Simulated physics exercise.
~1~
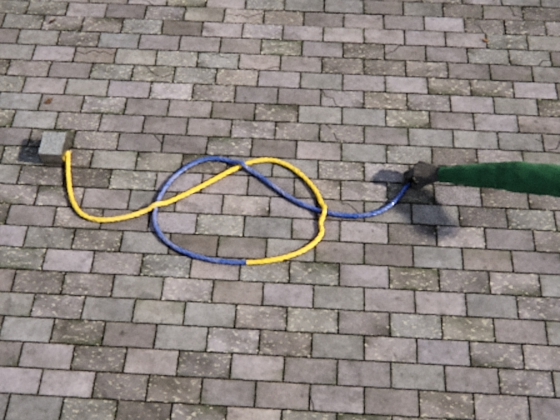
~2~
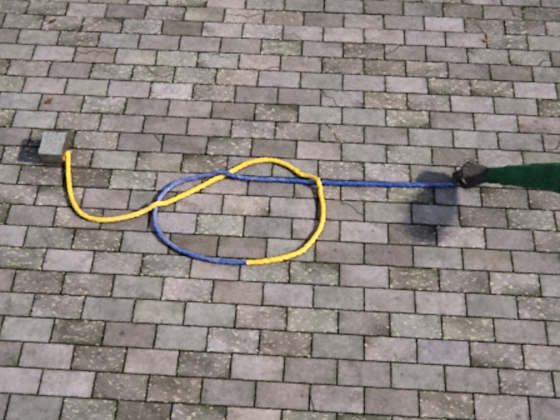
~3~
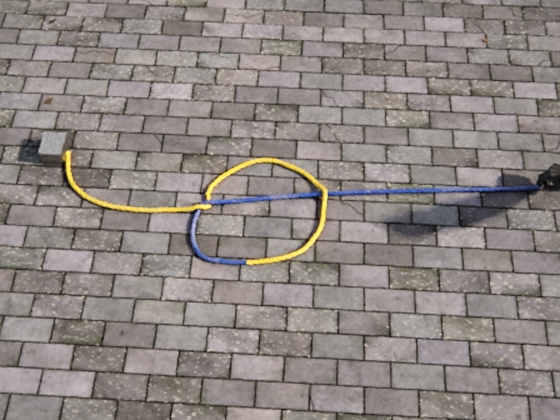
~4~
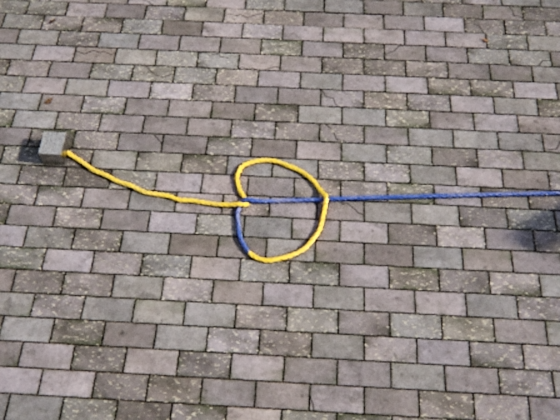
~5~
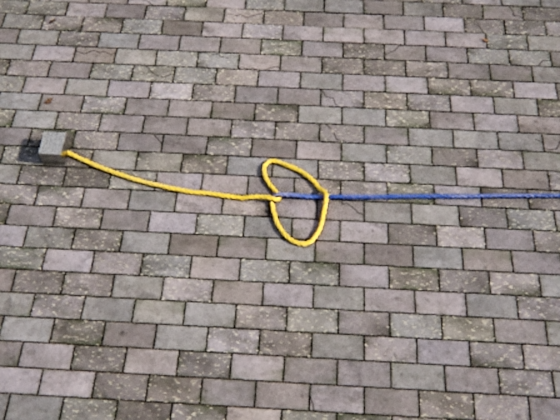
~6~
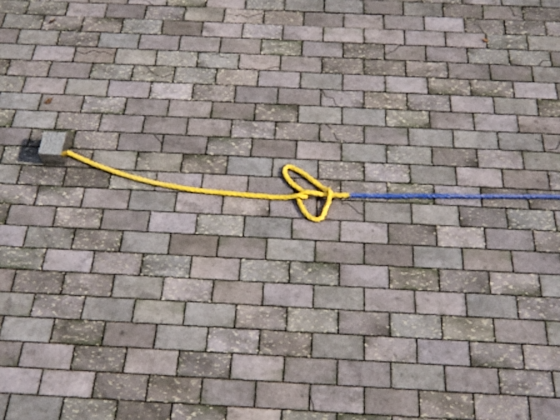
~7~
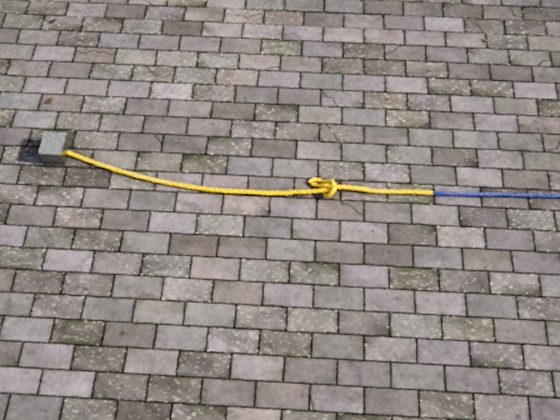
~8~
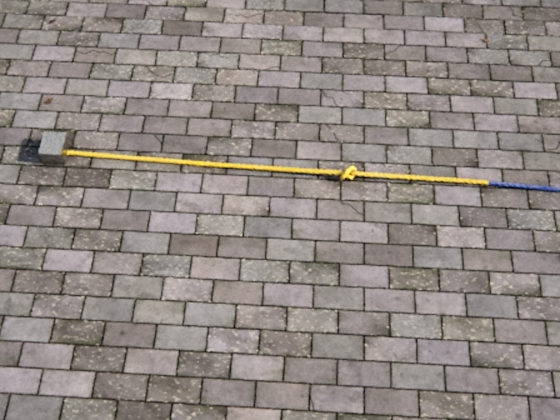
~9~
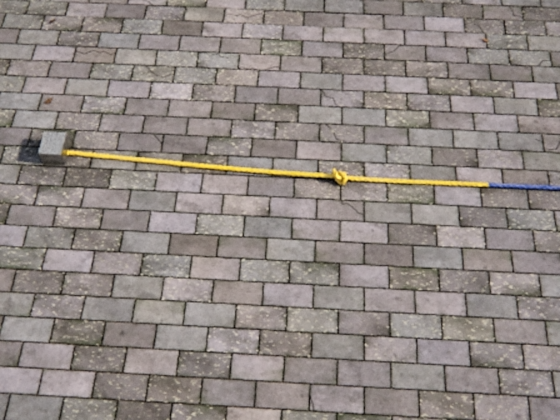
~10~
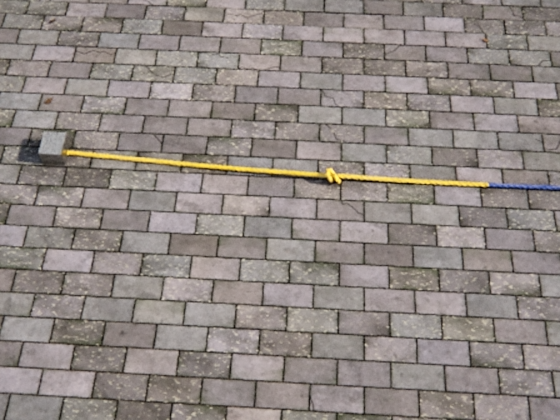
A yellow and blue rope lies looped on grey paving, its left end held at a small block, as a green-sleeved arm pulls the blue end off to the right; the loops shrink and tighten into a small knot in the yellow part, leaving the rope stretched nearly straight.
